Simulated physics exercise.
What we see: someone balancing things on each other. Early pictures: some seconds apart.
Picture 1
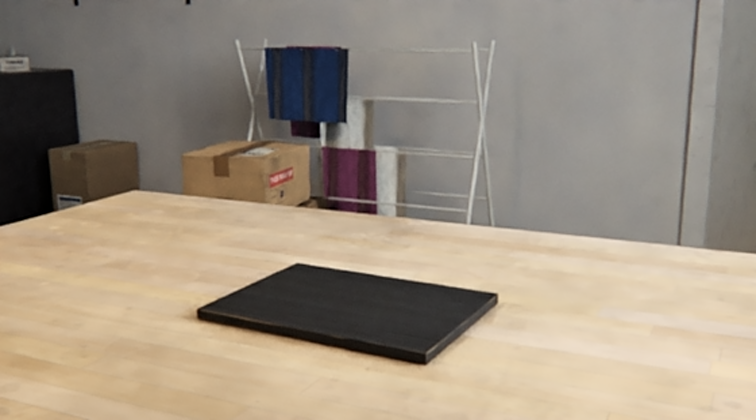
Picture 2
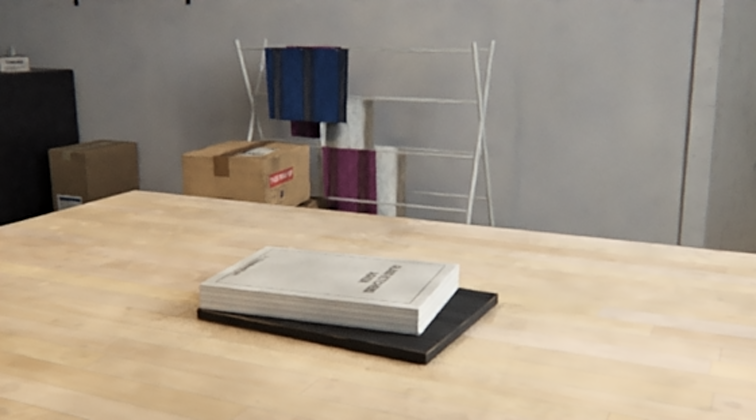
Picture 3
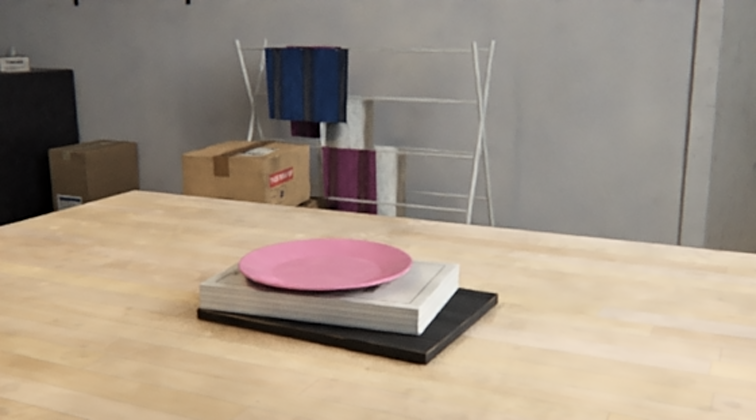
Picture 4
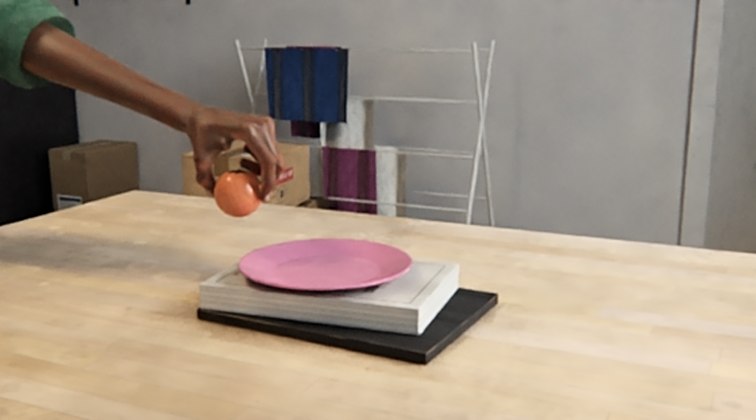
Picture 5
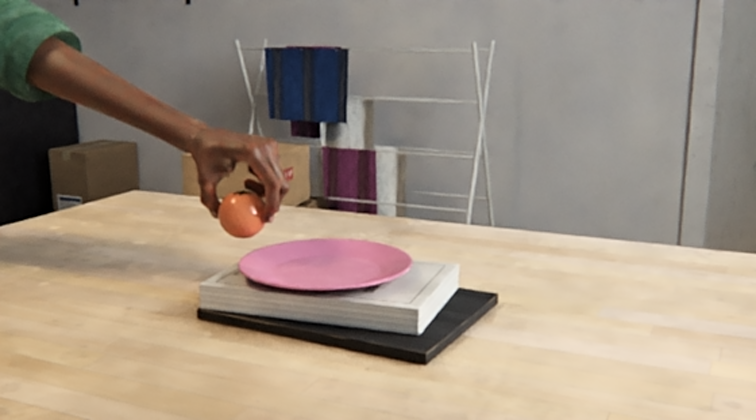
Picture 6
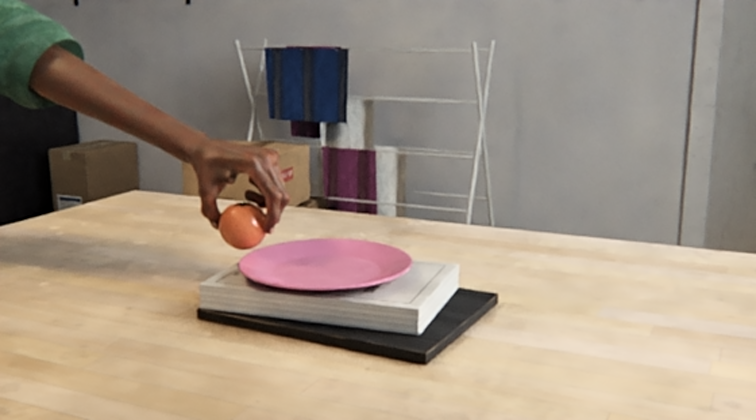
On a light wooden tabletop, with a drying rack behind, a flat black slab lies alone before a white book appears on it, then a pink plate on the book. A hand reaches in from the left holding an orange tomato and lowers it slightly toward the plate's left edge.
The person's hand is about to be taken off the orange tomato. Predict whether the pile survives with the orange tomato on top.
At least one thing drops.
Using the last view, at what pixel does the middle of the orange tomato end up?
End position in the final view: Approximately (205, 268).
Then, 0.30 s after the last picture, orange tomato now fallen.
Then, 0.40 s after the last picture, things are still on the move.
Then, 0.70 s after the last picture, nothing new.
Then, 2.20 s after the last picture, orange tomato resting near (205, 268).
At rest, fallen, orange tomato; the other 3 in place. Seen from the same camera at the end, orange tomato near (205, 268). The pile loses its balance.
